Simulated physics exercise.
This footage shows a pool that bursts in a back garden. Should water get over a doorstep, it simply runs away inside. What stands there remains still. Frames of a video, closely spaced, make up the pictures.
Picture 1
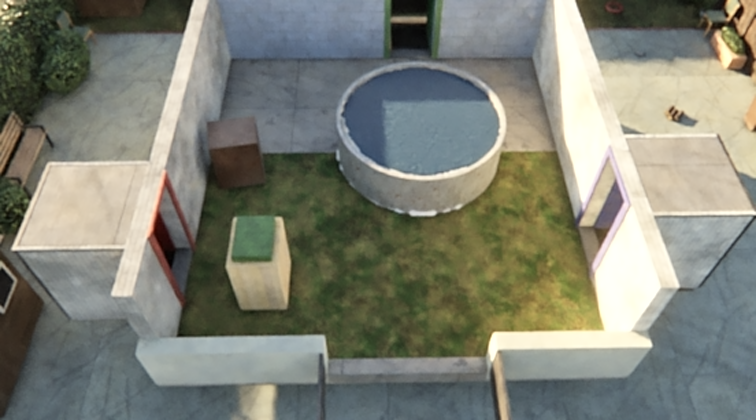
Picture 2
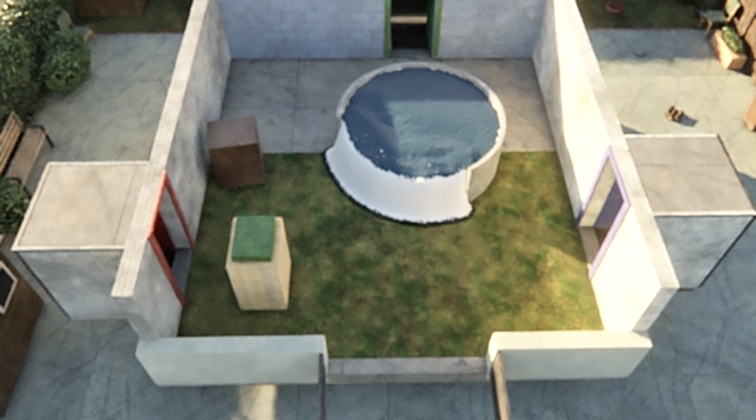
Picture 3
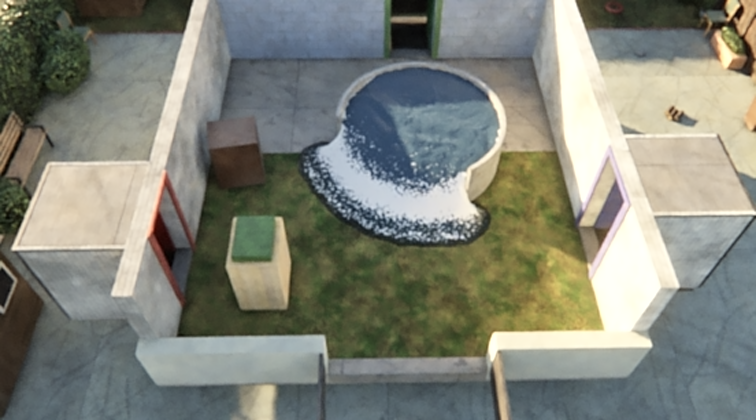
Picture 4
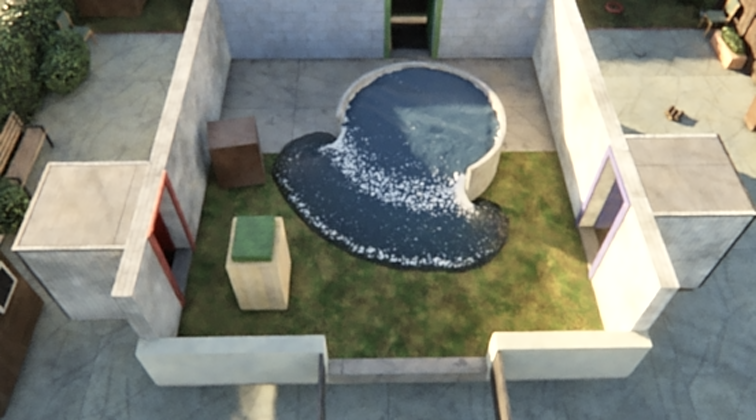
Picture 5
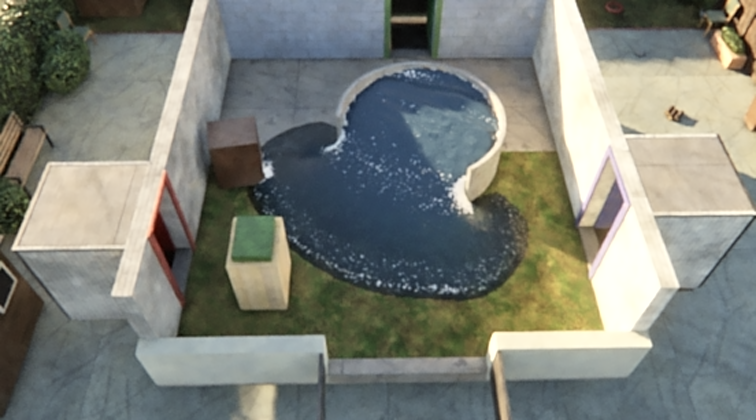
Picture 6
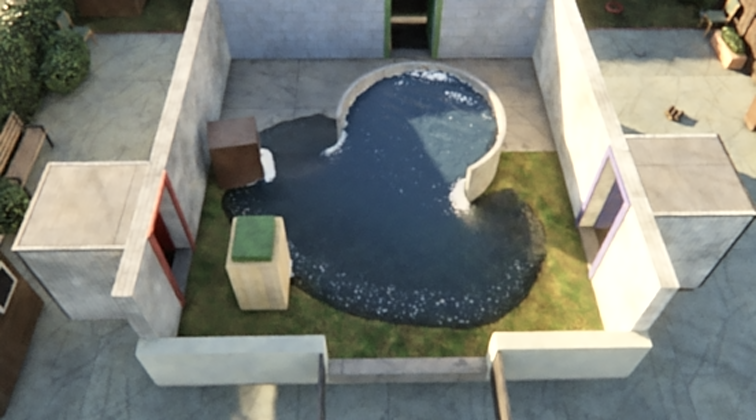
A round pool in a walled back garden burst open at its front left side, and dark, foam-edged water poured out across the grass, spreading around the brown box and reaching the green-topped block.
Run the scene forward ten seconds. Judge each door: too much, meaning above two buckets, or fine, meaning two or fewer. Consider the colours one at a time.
Red door: Too much, green door: Fine, blue door: Too much.
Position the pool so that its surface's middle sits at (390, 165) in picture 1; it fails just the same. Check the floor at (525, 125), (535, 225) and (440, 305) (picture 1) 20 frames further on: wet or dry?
First one stays unwetted, next one stays unwetted, last one gets inundated.
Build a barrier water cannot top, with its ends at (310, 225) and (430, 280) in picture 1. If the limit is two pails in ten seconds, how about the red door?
Note: Red above threshold.
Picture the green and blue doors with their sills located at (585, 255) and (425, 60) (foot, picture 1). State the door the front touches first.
That would be the red-painted one.
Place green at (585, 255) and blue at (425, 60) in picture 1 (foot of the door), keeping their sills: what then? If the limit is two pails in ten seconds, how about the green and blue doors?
The green overflows, and the blue falls short.
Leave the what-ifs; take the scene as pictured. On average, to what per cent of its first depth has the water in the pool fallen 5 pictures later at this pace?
I'd put it near 52 per cent.
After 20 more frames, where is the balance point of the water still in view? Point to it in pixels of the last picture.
I'd place it roughly at (347, 228).
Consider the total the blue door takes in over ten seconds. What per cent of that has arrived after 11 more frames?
Near 0 %, I'd say.
A moment on, water covers 55 % of the floor; the red door wet at the sill, nothing in, the green door not reached, the blue door not reached.
Next, water covers 65 % of the floor; the red door over two buckets in, the green door not reached, the blue door wet at the sill, nothing in.
Then, water covers 75 % of the floor; the red door far over two buckets in, the green door not reached, the blue door wet at the sill, nothing in.
Later, water covers 85 % of the floor; the red door far over two buckets in, the green door wet at the sill, nothing in, the blue door under two buckets in.
In the end, water covers 100 % of the floor; the red door far over two buckets in, the green door under two buckets in, the blue door over two buckets in.
